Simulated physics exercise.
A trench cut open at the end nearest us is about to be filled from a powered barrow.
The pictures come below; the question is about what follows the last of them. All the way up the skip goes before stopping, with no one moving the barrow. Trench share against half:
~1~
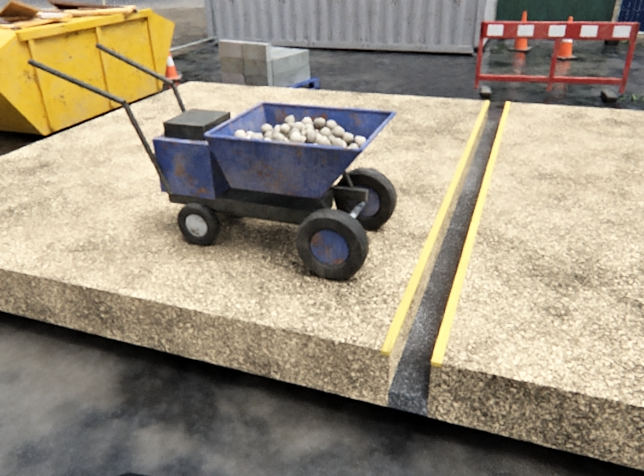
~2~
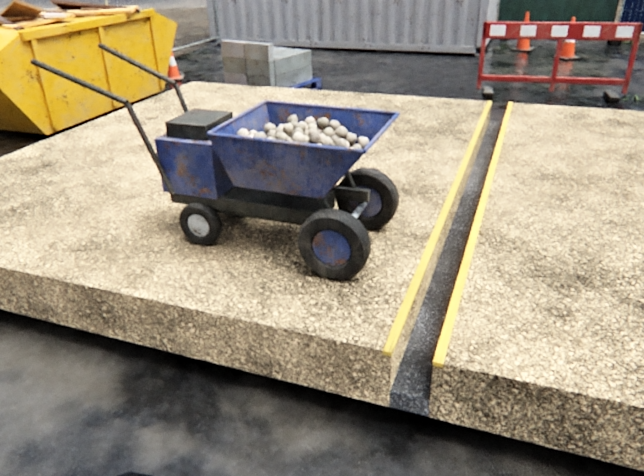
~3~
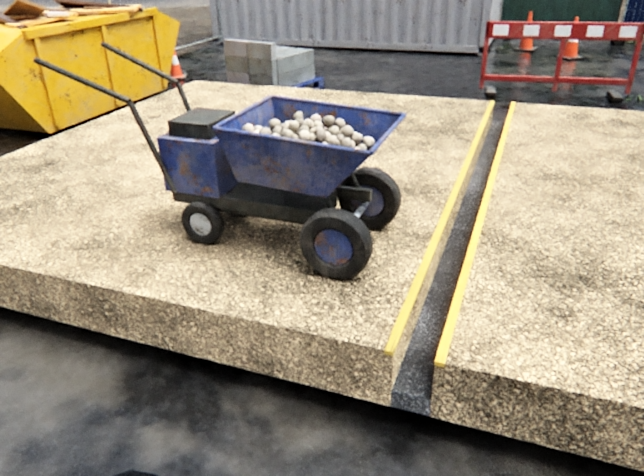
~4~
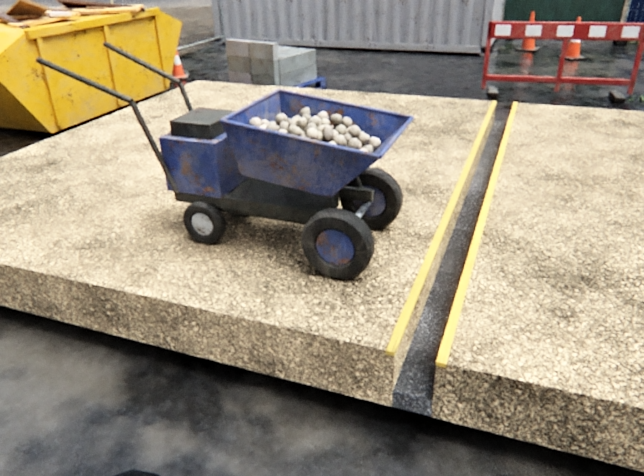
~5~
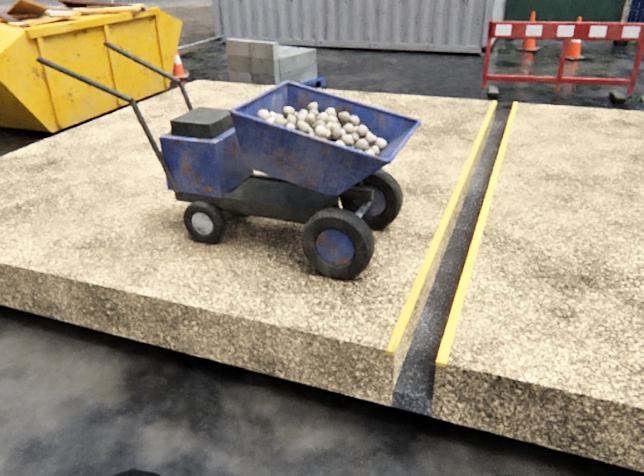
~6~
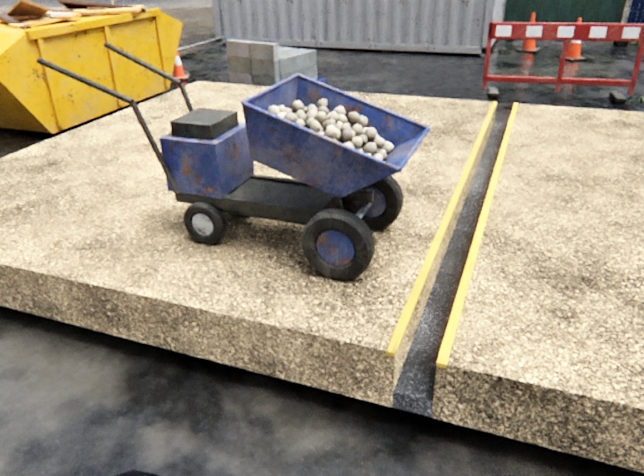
The share in the trench is below half.
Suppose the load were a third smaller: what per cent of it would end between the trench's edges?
About 20 %.
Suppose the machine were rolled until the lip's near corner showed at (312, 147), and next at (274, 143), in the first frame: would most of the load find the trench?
Result A - a majority; result B - a minority.
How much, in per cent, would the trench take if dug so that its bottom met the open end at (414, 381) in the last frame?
Around 20 percent.
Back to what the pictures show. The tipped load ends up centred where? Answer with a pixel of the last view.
The centre comes to rest near (495, 267).
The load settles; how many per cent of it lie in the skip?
Around 15 in a hundred.
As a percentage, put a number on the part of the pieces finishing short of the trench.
I'd say around 0 per cent of the load.
Soon after the last picture, skip tipped steeply; all in the skip.
A little later, skip tipped right over; about two thirds in the skip; a small part in or heaped over the trench; about a quarter beyond it; a stray few falling.
Later still, skip tipped right over; about a quarter in the skip; a small part in or heaped over the trench; about two thirds beyond it.
At rest, skip tipped right over; about a quarter in the skip; about a quarter in or heaped over the trench; about two thirds beyond it.
